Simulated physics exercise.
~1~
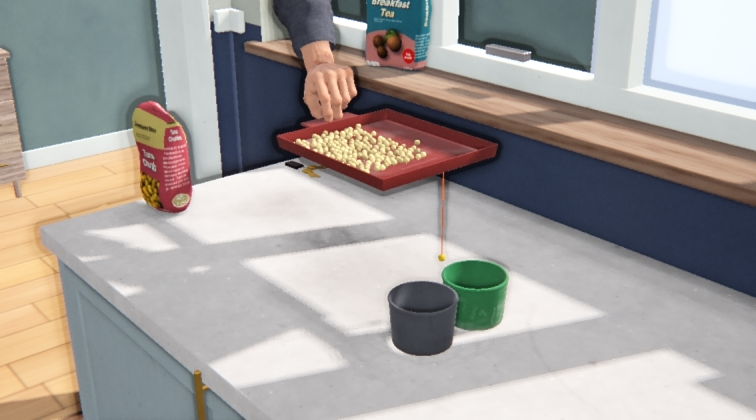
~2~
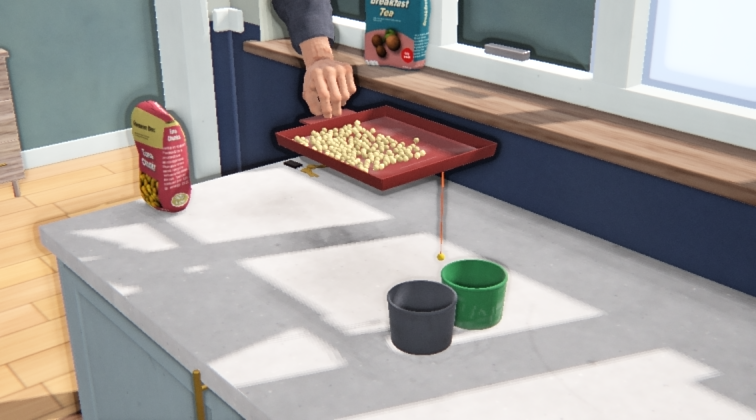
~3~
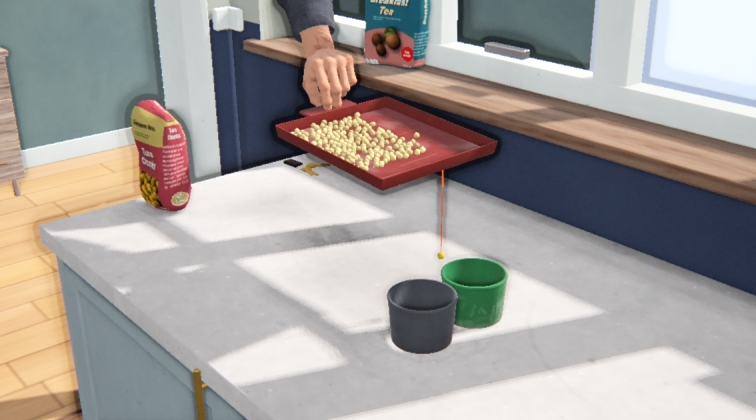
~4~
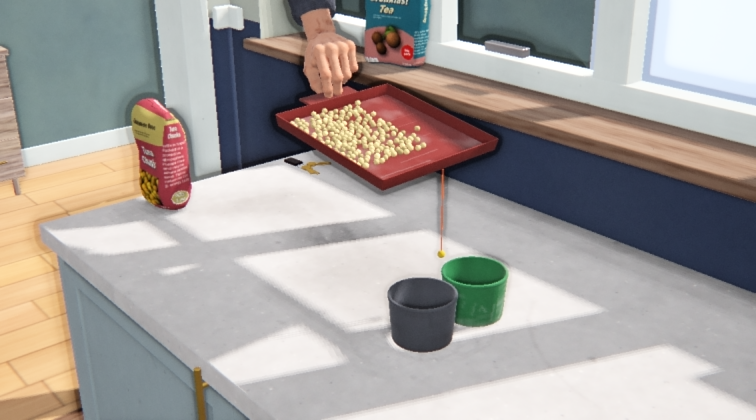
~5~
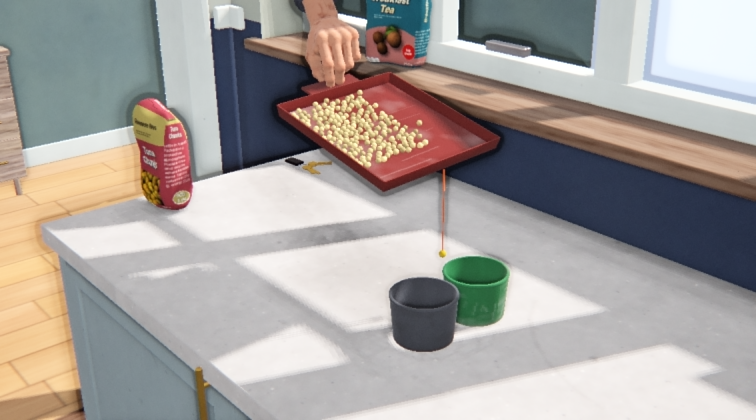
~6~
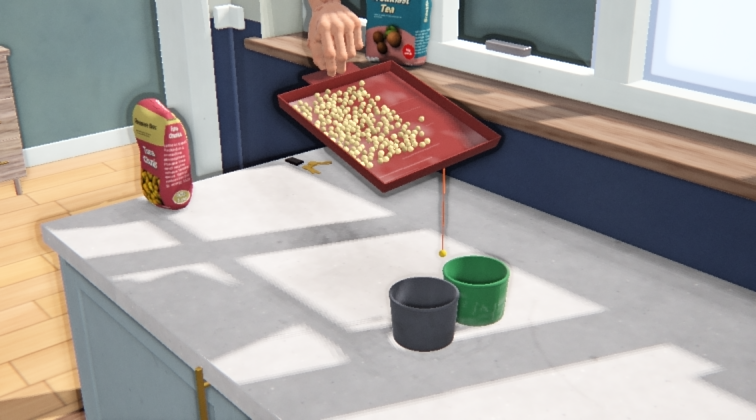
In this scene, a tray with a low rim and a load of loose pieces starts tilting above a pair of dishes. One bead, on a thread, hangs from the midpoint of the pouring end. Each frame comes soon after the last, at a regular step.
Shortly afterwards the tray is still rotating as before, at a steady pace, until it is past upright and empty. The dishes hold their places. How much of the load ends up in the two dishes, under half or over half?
The load will mostly be caught.
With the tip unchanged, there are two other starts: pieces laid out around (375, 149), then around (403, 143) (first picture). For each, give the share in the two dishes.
Near 80 per cent and near 80 per cent.
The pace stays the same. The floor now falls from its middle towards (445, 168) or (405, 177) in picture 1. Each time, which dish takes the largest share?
Place one gives the rightmost dish, place two gives the leftmost dish.
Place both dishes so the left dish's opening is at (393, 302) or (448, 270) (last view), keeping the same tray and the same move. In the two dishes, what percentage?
80, then 10 %.
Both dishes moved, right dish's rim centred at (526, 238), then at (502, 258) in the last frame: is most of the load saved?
Result - try one, below the halfway mark; try two, below the halfway mark.
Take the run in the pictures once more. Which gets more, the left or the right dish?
Observation: The greater share ends in the dish at the left.
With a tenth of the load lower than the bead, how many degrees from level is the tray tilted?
Close to 70° of tilt at that moment.
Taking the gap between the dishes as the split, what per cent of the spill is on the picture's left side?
About 80 percent.
Soon after the last picture, tray tipped steeply; nearly all on the tray; a stray few in the left dish; a stray few outside both; a small part in the air.
A little later, tray tipped right over; most on the tray; about a quarter in the left dish; a stray few in the right dish; a small part outside both; a small part in the air.
Later still, tray tipped past a quarter turn; most in the left dish; a small part in the right dish; about a quarter outside both.
At rest, tray tipped past a quarter turn; most in the left dish; a small part in the right dish; about a quarter outside both.
